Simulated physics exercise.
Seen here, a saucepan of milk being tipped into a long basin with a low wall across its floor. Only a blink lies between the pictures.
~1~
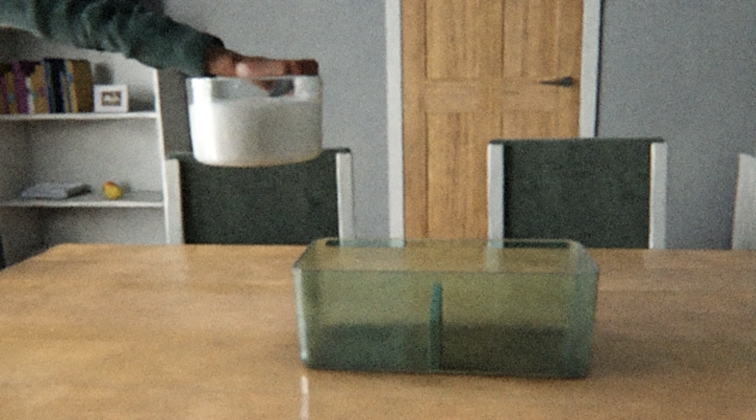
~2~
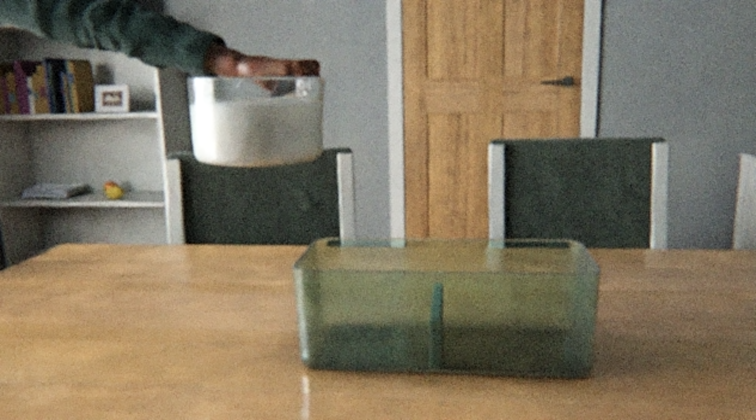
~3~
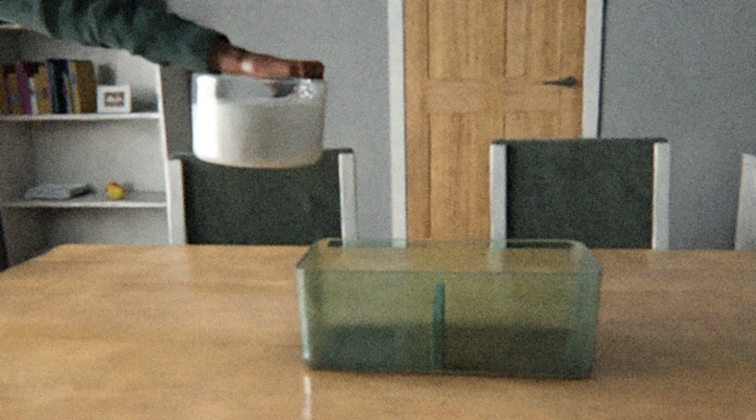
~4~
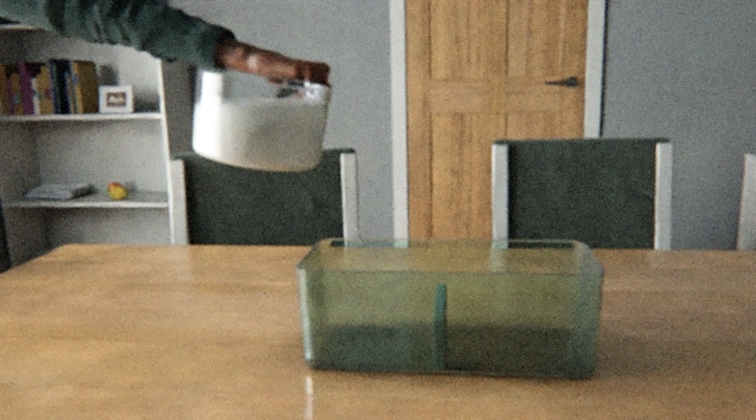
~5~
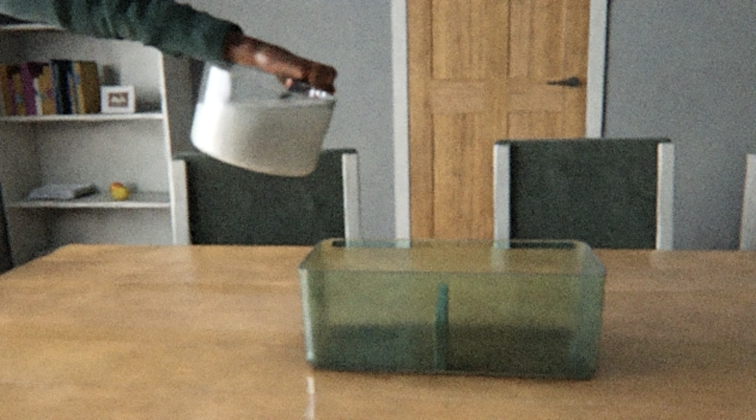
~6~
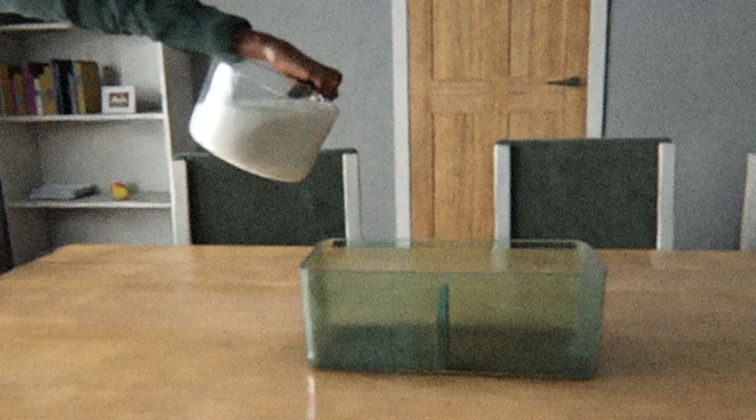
At first, a hand holds a clear container of milk level above a wooden table, up and to the left of a long green basin with a low wall across its floor. Then the hand tilts the container gradually to the right, its right rim dipping while the milk shifts toward that side.
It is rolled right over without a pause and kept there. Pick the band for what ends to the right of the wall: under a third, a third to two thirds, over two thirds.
In the end not even a third is right of the wall.
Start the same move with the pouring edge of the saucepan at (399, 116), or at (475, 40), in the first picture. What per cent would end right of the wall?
Near 70 % and 85 %.
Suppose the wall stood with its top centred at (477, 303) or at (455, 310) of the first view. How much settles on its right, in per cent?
Roughly 5 per cent, and 10 per cent.
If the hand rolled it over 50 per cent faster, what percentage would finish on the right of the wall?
It comes to 10 per cent or so.
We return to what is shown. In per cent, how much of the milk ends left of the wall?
Roughly 95 in a hundred.
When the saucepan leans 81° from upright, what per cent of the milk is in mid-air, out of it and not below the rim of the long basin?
Some 35 per cent.
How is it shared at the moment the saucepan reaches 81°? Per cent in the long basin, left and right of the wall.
The left part 10 per cent, the right part 0.
A moment on, the saucepan is tipped on its side and 52 per cent is still to pour, 12 is left of the wall and 0 right of it.
Next, the saucepan is tipped on its side and 15 per cent is still to pour, 70 is left of the wall and 1 right of it.
Then the saucepan is tipped on its side and 4 per cent is still to pour, 87 is left of the wall and 4 right of it.
Later the saucepan is tipped on its side and 1 per cent is still to pour, 91 is left of the wall and 6 right of it.
Finally, 93 per cent lies left of the wall, 6 right of it and 1 outside.
